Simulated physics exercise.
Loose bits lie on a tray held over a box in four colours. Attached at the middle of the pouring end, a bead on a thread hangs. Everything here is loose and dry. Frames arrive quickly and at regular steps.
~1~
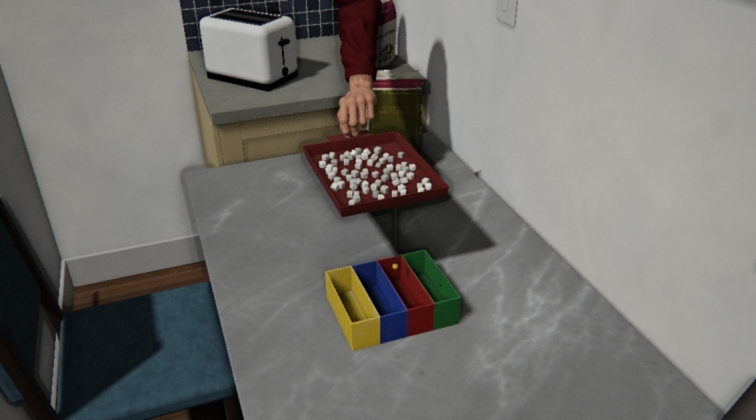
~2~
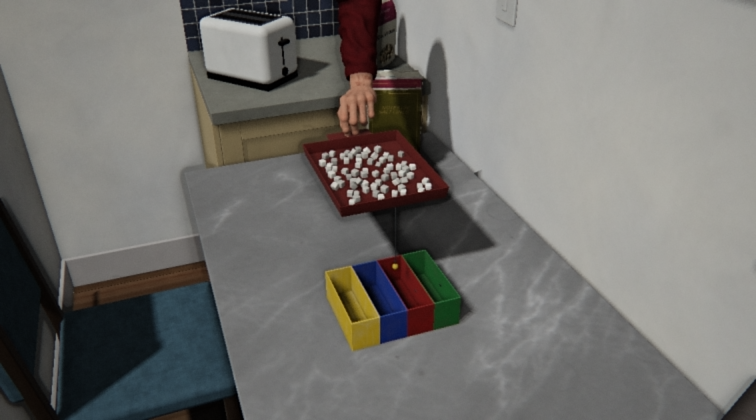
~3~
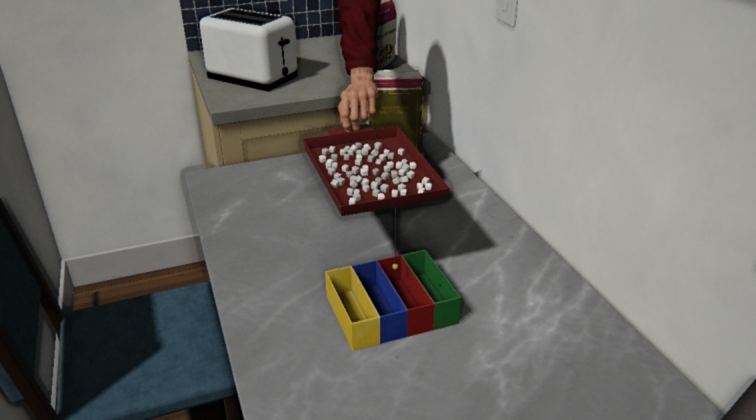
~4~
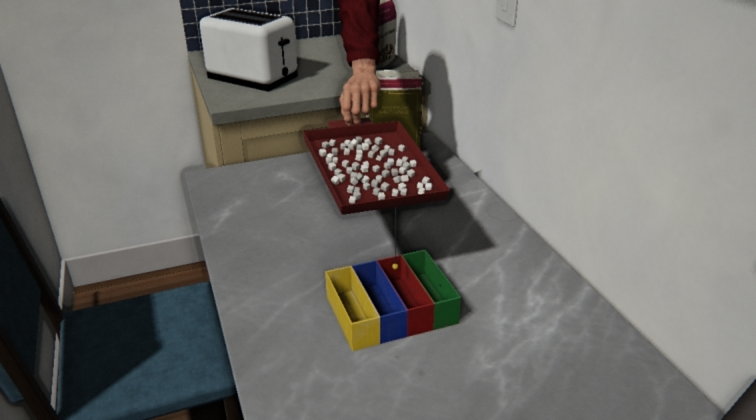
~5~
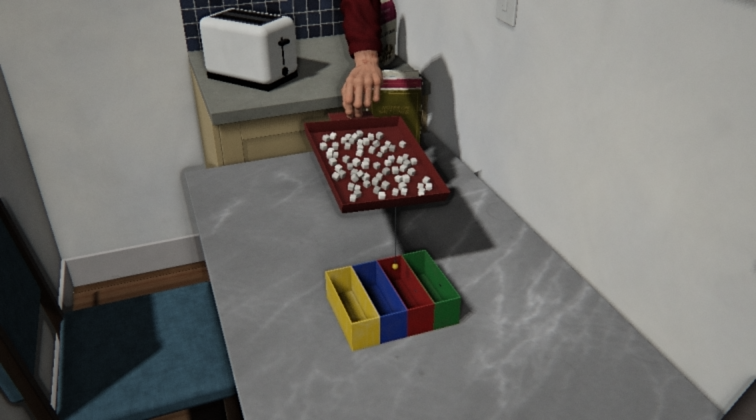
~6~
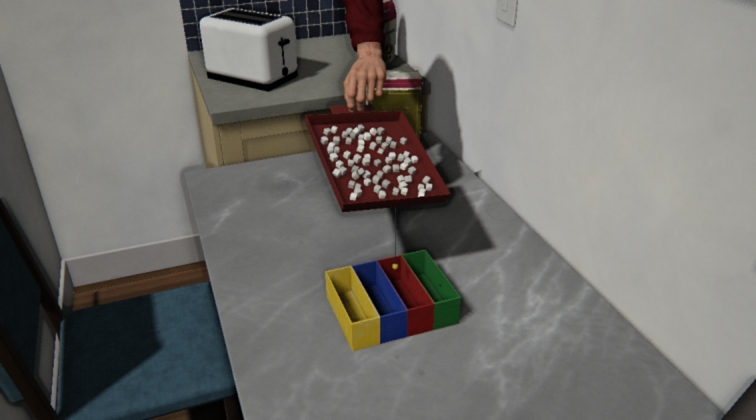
To begin with, a hand in a red sleeve holds a dark red tray of small white cubes level above a box with yellow, blue, red and green compartments. The hand then gradually tilts the tray toward its right front corner, and a few cubes shift slightly.
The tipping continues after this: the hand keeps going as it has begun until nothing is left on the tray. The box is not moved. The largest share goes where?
To the green cell.
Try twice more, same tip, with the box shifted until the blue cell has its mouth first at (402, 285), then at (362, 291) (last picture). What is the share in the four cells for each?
About 90 per cent, then about 30 per cent.
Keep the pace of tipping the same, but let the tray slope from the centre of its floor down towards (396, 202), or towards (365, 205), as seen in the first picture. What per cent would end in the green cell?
30 %, give or take, and then 0 %.
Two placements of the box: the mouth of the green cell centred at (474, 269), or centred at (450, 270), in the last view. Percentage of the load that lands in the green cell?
Roughly 10 per cent, and 40 per cent.
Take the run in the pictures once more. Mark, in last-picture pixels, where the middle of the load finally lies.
Roughly at pixel (439, 303).
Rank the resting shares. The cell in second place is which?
That would be the cell in red, just behind the top one.
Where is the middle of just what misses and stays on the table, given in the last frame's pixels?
Estimate: About (495, 287).
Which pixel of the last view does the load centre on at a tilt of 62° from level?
Roughly at (417, 187).
Soon, tray tipped steeply; nearly all on the tray; a stray few falling or outside the box.
A while on, tray tipped past a quarter turn; most on the tray; a stray few in the red cell; a stray few in the green cell; a small part falling or outside the box.
Towards the end, tray tipped past a quarter turn; about a third in the green cell; a small part in the red cell; about half falling or outside the box.
Finally, tray tipped past a quarter turn; about a third in the green cell; a small part in the red cell; none in the yellow cell; none in the blue cell; about half outside the box.
